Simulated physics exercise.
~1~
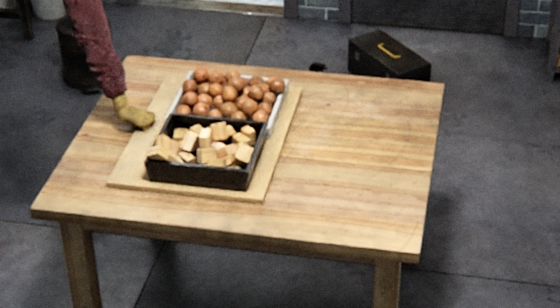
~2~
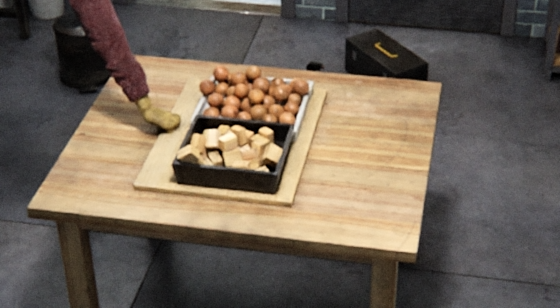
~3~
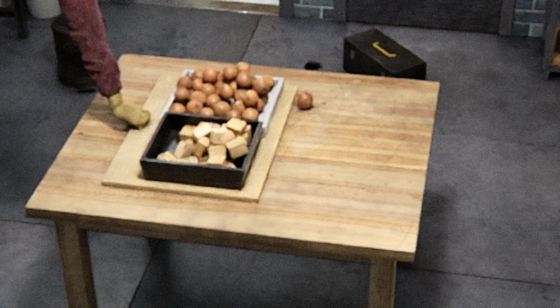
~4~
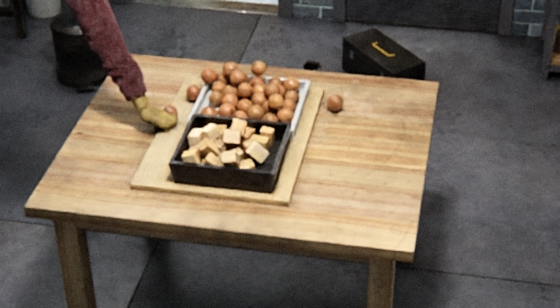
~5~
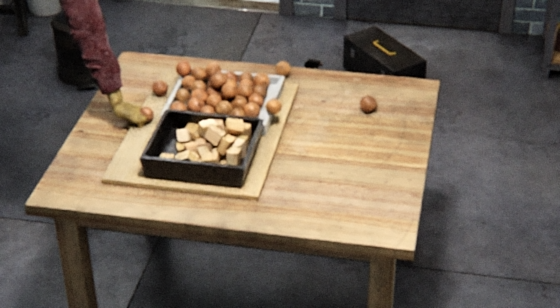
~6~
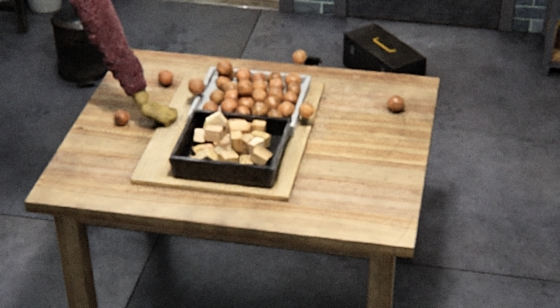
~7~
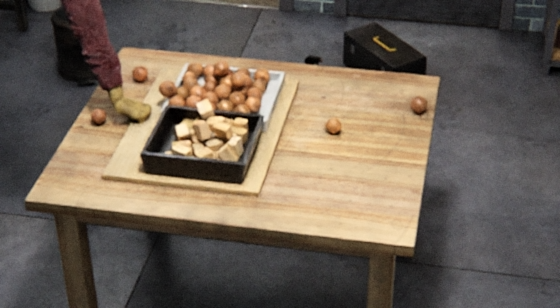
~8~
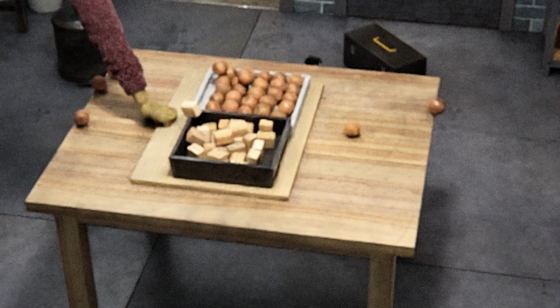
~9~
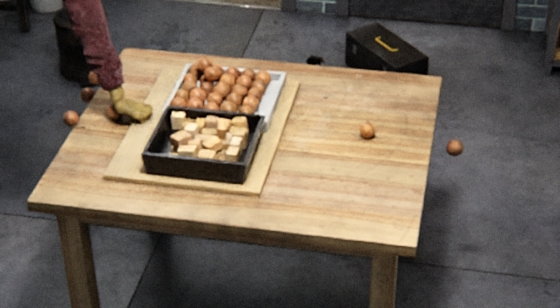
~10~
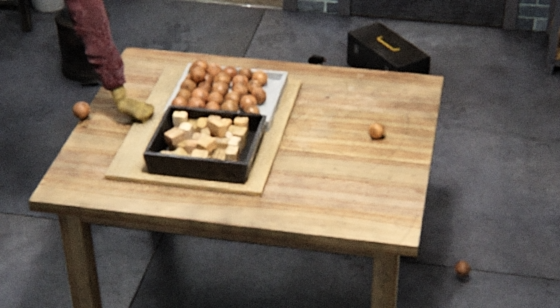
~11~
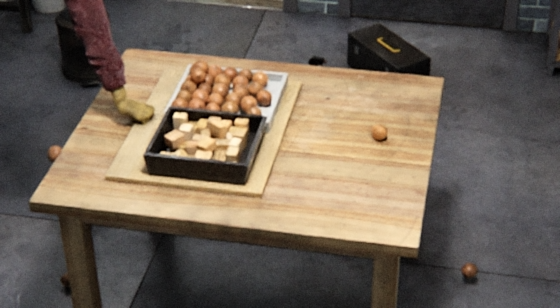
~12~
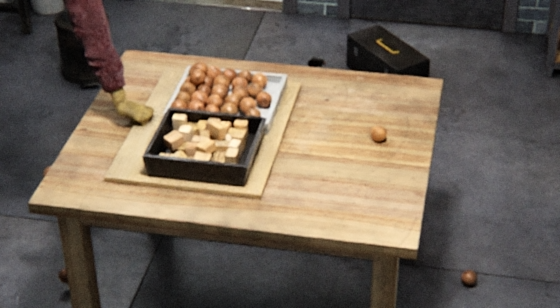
A pale board holding two joined tubs, a white one heaped with reddish-brown balls behind a black one of pale wooden blocks, slides on a wooden table in a grey-floored room, seen from above. A gloved hand in a red sleeve, at the left, shakes it right and left several times. Balls spill from the white tub, some rolling right across the tabletop and others left. After the shaking stops, one drops off the right edge and another off the left. One ball rests on the table's right side, another on the floor, while the blocks stay in their tub.
